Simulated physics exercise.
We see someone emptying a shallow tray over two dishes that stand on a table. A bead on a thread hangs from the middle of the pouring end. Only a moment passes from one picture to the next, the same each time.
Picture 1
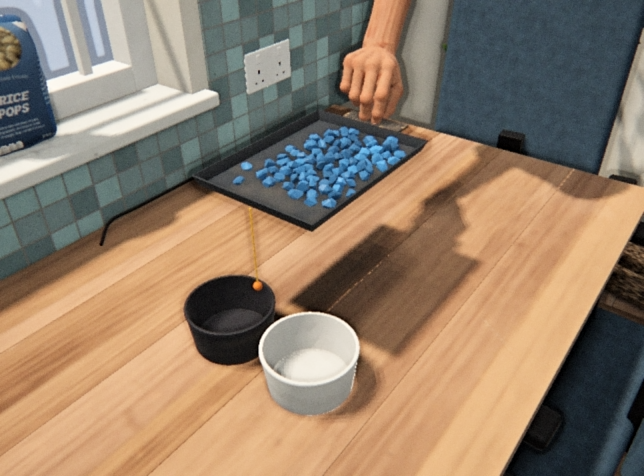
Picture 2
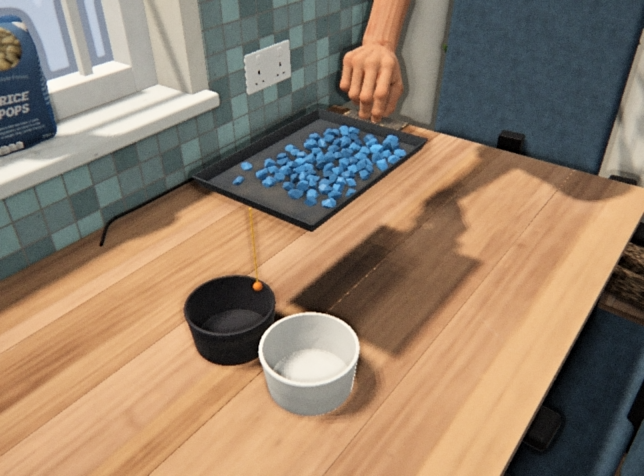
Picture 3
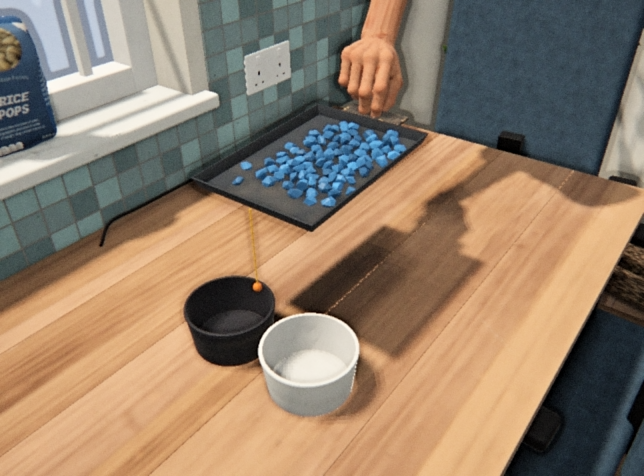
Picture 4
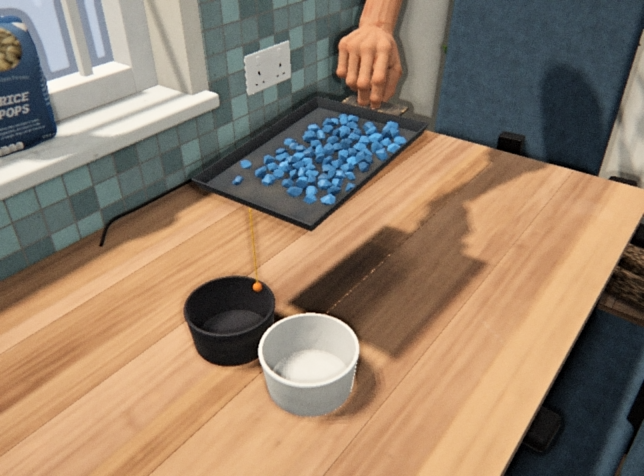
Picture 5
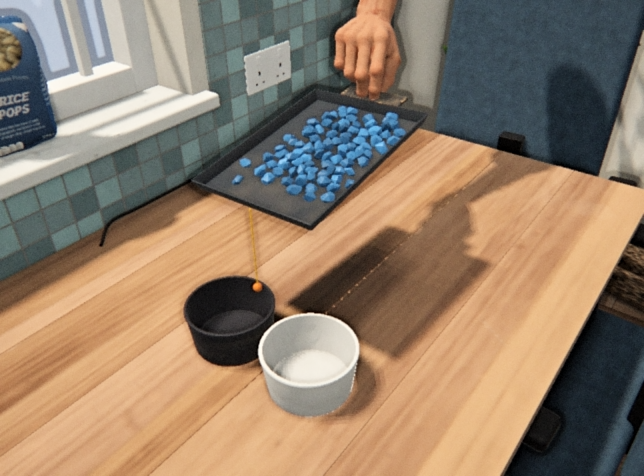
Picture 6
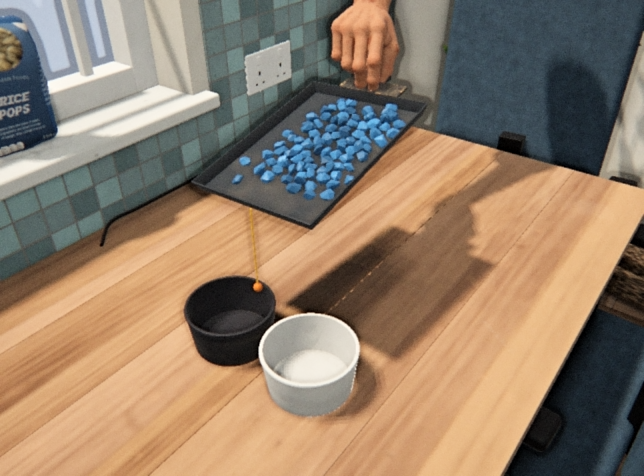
At the start, a hand holds the far end of a dark shallow tray of blue stones above a wooden table, with a black dish and a white dish below. The hand then slowly raises that far end, tilting the tray slightly, while the stones stay heaped and both dishes remain empty.
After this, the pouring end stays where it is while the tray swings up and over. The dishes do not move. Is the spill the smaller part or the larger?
They take the larger part between them.
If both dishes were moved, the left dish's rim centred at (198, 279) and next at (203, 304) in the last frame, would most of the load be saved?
The first try: The larger part. The second: The larger part.
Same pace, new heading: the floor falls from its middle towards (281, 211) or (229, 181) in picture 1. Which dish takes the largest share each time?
The first try: The right one. The second: Left.
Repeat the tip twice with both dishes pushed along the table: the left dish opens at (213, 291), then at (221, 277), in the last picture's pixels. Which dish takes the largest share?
One: The dish on the left. Two: The left one.
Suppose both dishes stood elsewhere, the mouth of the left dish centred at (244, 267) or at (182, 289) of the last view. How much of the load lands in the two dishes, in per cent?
Near 0 % and 90 %.
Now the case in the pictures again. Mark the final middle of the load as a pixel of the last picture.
Near (225, 334).
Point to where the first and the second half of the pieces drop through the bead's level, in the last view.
First near (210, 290), later near (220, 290).
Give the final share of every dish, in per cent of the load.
For the left dish some 60 %, for the right dish some 0 %.
Soon after the last picture, tray tipped steeply; most on the tray; a small part in the left dish; a stray few outside both; a small part in the air.
A little later, tray tipped right over; a stray few on the tray; a stray few in the right dish; about two thirds in the left dish; about a quarter outside both; a small part in the air.
Later still, tray tipped past a quarter turn; a stray few in the right dish; about two thirds in the left dish; about a third outside both.
At rest, tray tipped past a quarter turn; a stray few in the right dish; about two thirds in the left dish; about a third outside both.
